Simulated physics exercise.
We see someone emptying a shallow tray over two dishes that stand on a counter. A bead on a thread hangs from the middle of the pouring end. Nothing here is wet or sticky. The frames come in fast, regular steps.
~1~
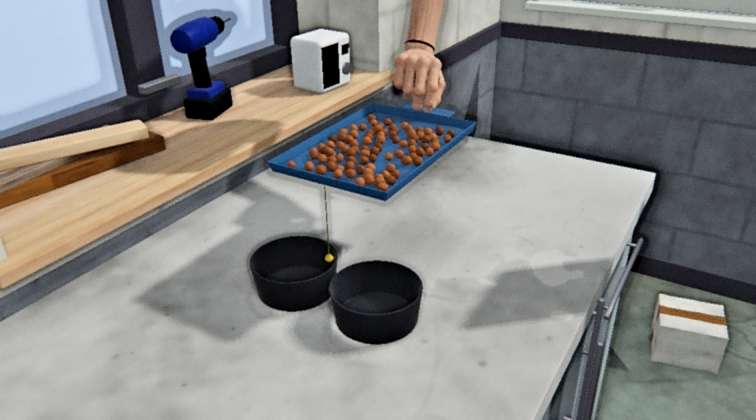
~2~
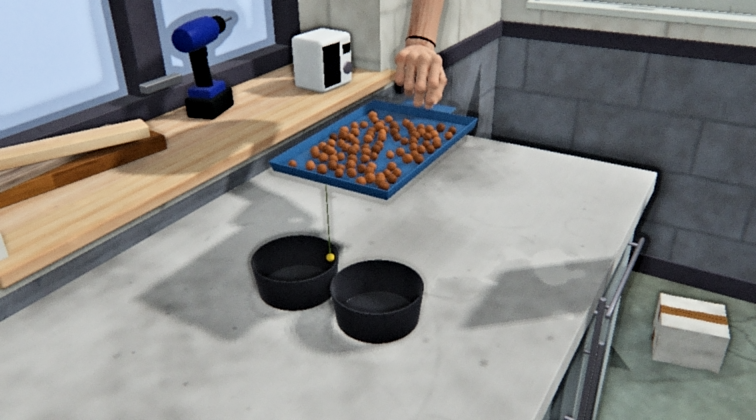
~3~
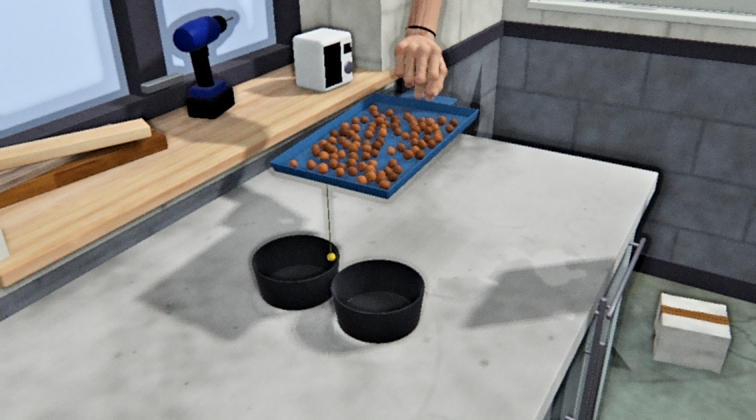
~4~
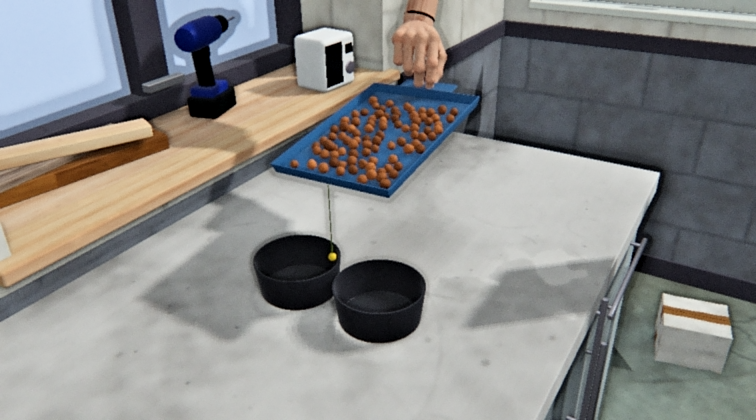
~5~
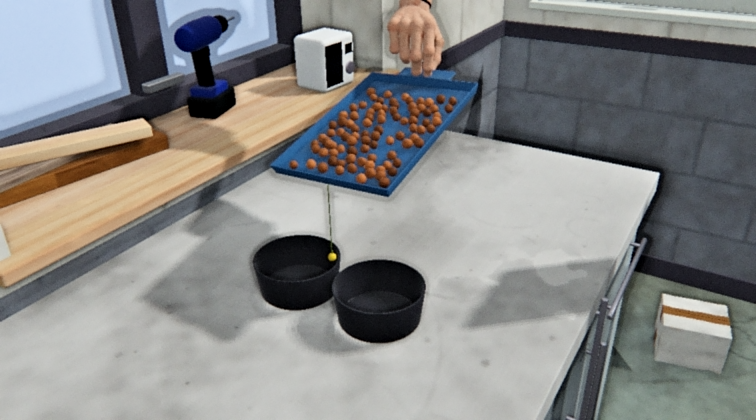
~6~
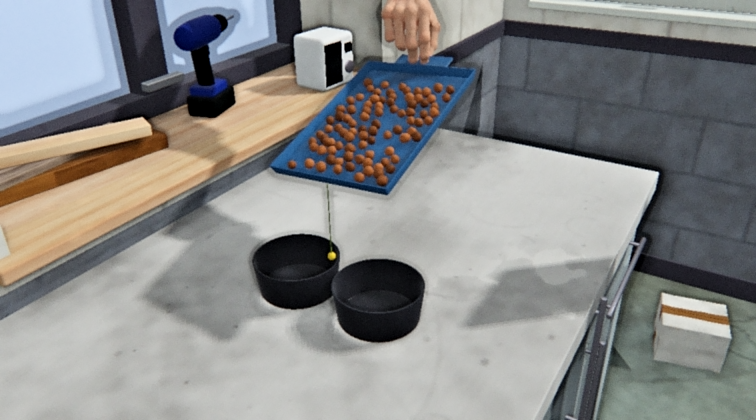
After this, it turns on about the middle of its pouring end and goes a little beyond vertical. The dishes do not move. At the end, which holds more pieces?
The left one ends fuller.
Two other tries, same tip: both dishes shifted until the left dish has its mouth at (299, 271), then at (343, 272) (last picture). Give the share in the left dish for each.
The first gives 60 %, the second 10 %.
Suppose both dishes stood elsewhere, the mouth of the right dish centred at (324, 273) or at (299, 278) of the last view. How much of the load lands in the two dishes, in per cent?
Roughly 70 per cent, and 70 per cent.
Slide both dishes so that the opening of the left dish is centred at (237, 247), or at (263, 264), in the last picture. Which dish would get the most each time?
In turn: The right dish; the left one.
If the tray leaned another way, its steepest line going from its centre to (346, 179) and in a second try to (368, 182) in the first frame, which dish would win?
One: The dish on the right. Two: The right one.
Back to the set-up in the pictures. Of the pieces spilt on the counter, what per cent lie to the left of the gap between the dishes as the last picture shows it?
Roughly 90 in a hundred.
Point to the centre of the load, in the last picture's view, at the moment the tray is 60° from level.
Near (322, 147).
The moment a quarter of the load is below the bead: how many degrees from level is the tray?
At some 110 degrees.
Soon after the last picture, tray tipped steeply; all on the tray.
A little later, tray tipped right over; nearly all on the tray; a stray few in the left dish; a stray few outside both; a stray few in the air.
Later still, tray tipped past a quarter turn; a stray few in the right dish; about half in the left dish; about half outside both.
At rest, tray tipped past a quarter turn; a stray few in the right dish; about half in the left dish; about half outside both.
